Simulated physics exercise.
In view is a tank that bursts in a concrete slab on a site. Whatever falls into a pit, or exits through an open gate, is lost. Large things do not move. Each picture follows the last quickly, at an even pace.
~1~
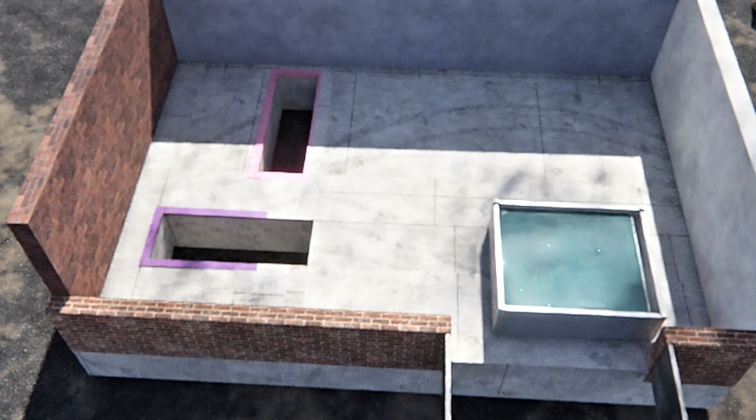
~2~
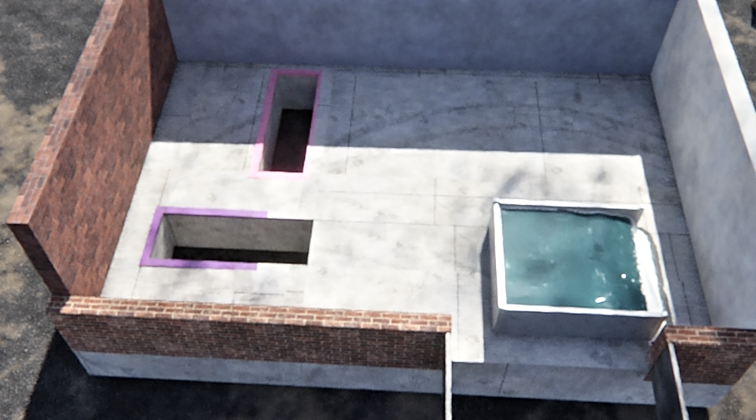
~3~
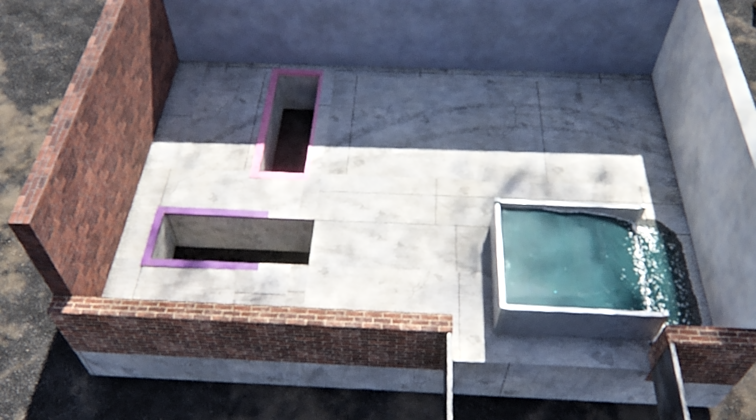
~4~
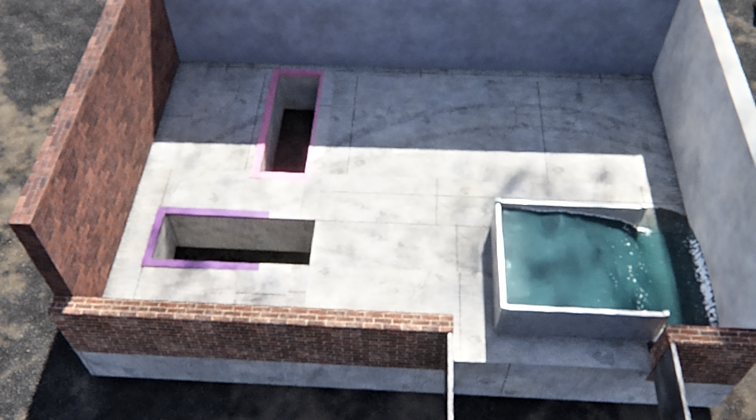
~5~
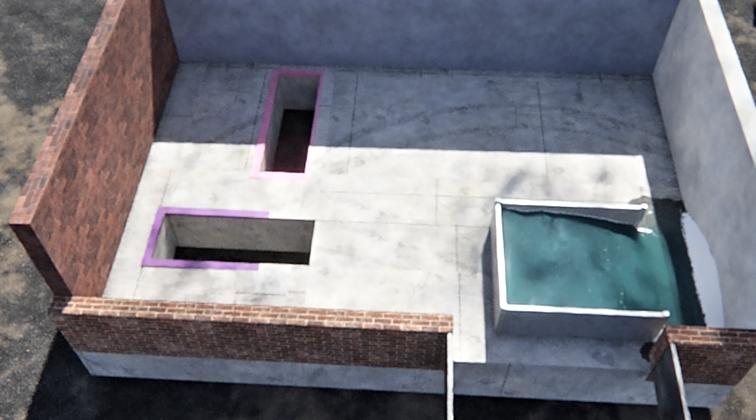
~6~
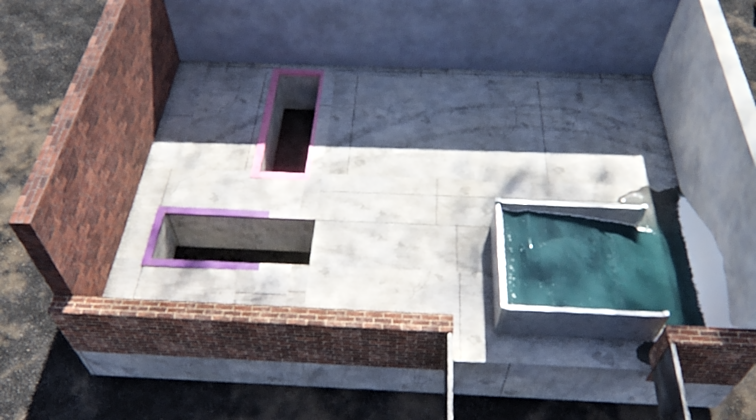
Teal water in a pale open-topped tank bursts out through its right side, foaming white as it pours onto the concrete slab and spreads to the right-hand wall, then back along it, while the level inside drops. The walled yard is seen from high above by a still camera. Two rectangular pits, partly edged in purple and pink, sit unchanged at left, near brick walls.
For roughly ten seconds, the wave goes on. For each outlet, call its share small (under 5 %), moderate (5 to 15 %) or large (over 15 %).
The gate - moderate, the purple pit - small, the pink pit - large.
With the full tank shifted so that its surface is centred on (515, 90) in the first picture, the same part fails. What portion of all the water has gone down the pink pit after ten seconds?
The pink pit gets 4 per cent.
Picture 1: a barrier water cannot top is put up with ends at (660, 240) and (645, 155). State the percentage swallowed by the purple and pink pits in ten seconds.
Approximate split, purple: 2 in a hundred; pink: 10 in a hundred.
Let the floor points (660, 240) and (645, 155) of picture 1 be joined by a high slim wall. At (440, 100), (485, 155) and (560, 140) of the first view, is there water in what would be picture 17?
Going one after another, I'd say kept clear of the flood, then kept clear of the flood, then reached by the flood.
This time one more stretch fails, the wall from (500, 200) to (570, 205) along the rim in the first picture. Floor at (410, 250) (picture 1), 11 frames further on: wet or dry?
Untouched.
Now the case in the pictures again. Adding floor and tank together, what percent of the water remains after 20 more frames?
About 94 %.
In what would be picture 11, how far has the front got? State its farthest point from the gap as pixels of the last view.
Front's tip: Near (661, 127).
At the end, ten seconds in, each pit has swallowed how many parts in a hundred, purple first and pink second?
The first comes to roughly 2 percent, the second to roughly 20 percent.
A moment on, water covers 10 % of the floor; the gate 0 %, the purple pit 0 %, the pink pit 0 %.
Next, water covers 20 % of the floor; the gate 2 %, the purple pit 0 %, the pink pit 0 %.
Then, water covers 30 % of the floor; the gate 6 %, the purple pit 0 %, the pink pit 0 %.
Later, water covers 40 % of the floor; the gate 8 %, the purple pit 0 %, the pink pit 5 %.
In the end, water covers 45 % of the floor; the gate 11 %, the purple pit 1 %, the pink pit 20 %.
